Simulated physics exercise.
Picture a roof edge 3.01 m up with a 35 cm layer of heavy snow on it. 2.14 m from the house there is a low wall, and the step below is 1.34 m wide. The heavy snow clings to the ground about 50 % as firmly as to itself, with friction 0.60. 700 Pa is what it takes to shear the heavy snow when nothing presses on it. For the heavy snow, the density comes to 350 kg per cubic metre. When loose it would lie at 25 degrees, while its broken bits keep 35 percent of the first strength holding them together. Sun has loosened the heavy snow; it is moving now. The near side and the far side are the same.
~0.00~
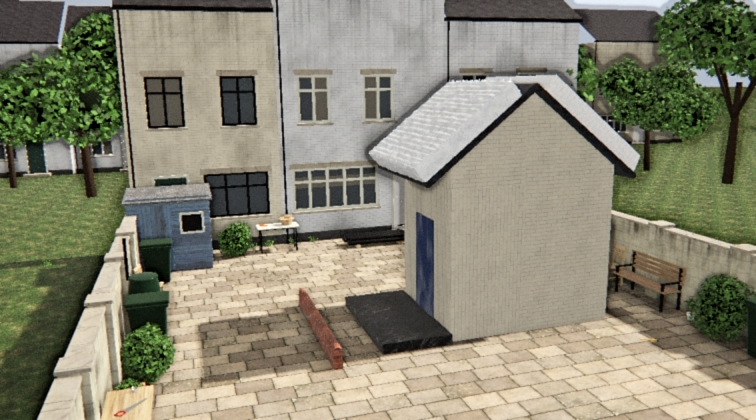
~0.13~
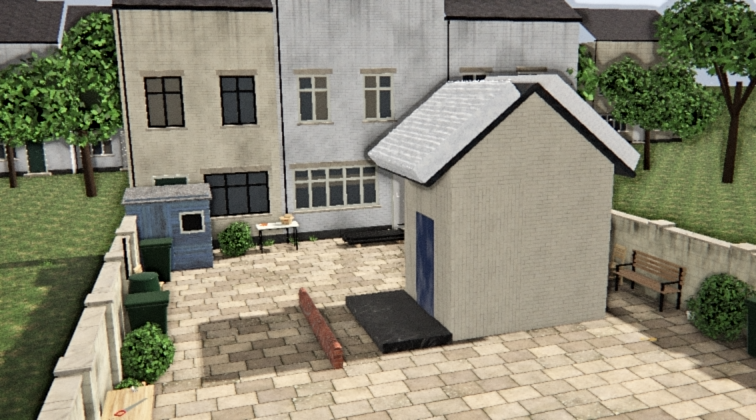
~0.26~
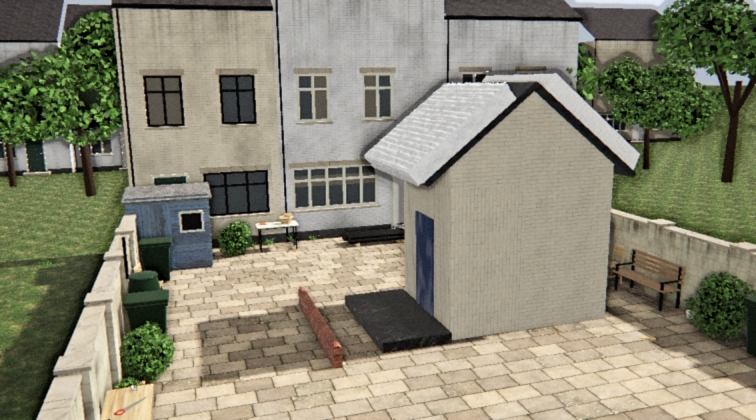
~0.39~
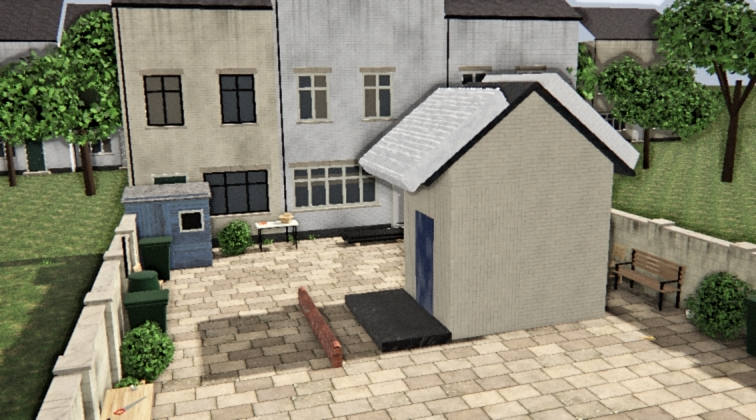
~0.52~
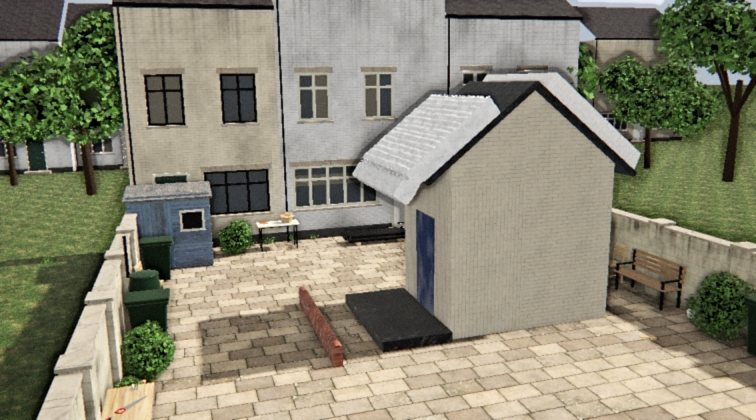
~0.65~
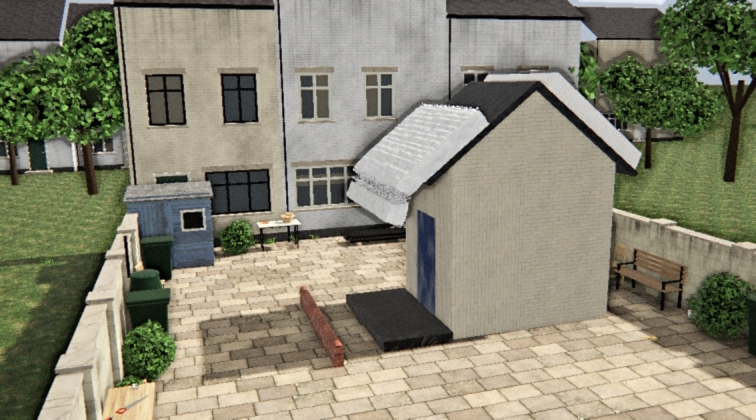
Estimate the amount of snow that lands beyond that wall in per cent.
About 44 %.
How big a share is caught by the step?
It works out at some 8 per cent.
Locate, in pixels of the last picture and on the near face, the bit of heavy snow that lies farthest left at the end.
Close to pixel (154, 386).
By 1.08 s, 31 % is still on the roof and 0 % is past the low wall.
By 1.59 s, none is still on the roof and 44 % is past the low wall.
By 2.09 s, none is still on the roof and 44 % is past the low wall.
By 2.60 s, none is still on the roof and 44 % is past the low wall.
By 2.70 s, at the end, none is still on the roof and 44 % is past the low wall.
